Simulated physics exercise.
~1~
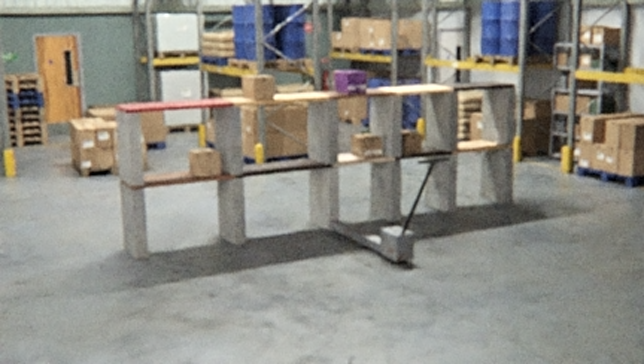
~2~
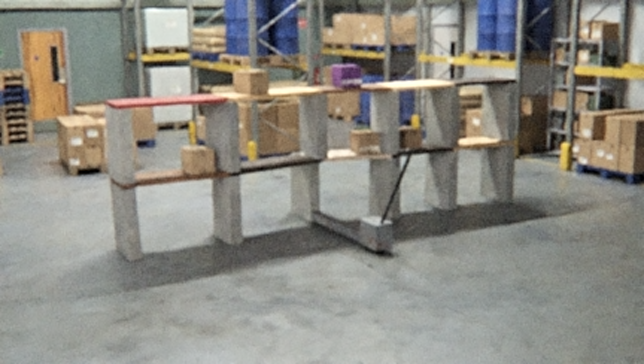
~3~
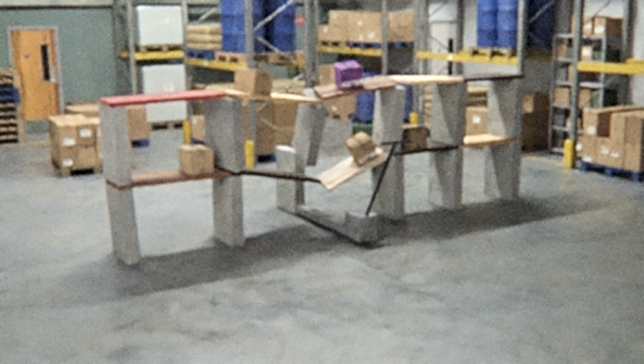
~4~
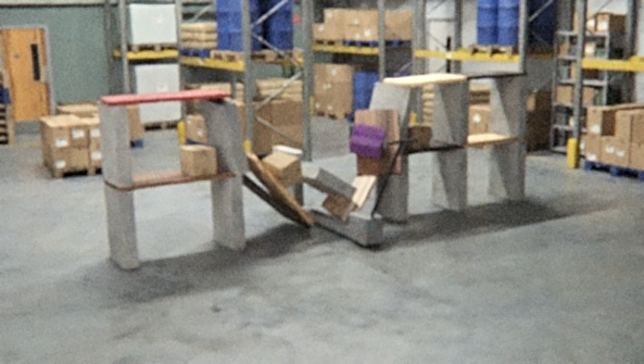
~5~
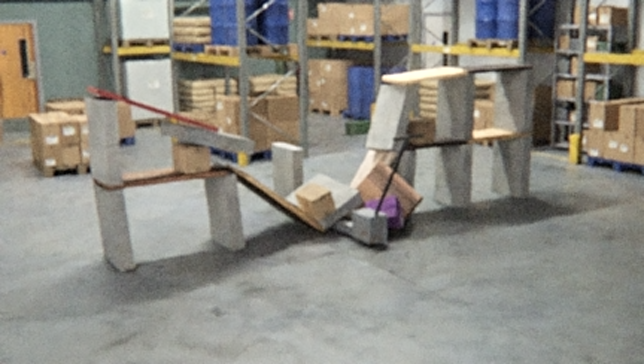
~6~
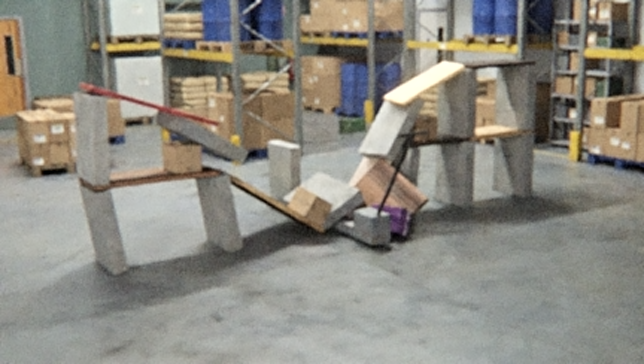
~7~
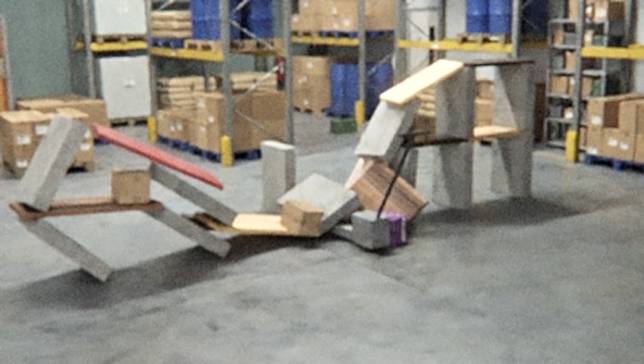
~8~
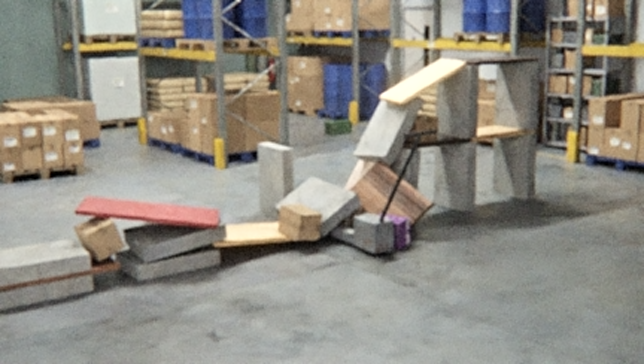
In a warehouse with loaded pallet racks behind, a slowly drifting camera faces a long two-tier makeshift rack of grey blocks and boards, with a red board at the top left and small cartons, one purple near the middle. A low grey jack with a slanting dark handle pushes in at the foot of a central upright. The middle boards tip and fall, and the purple carton drops with them to the floor. The left section then leans over to the left and collapses, bringing down the red board. It ends flattened on the left, the red board lying on fallen blocks, while the right end stands beside a leaning block.
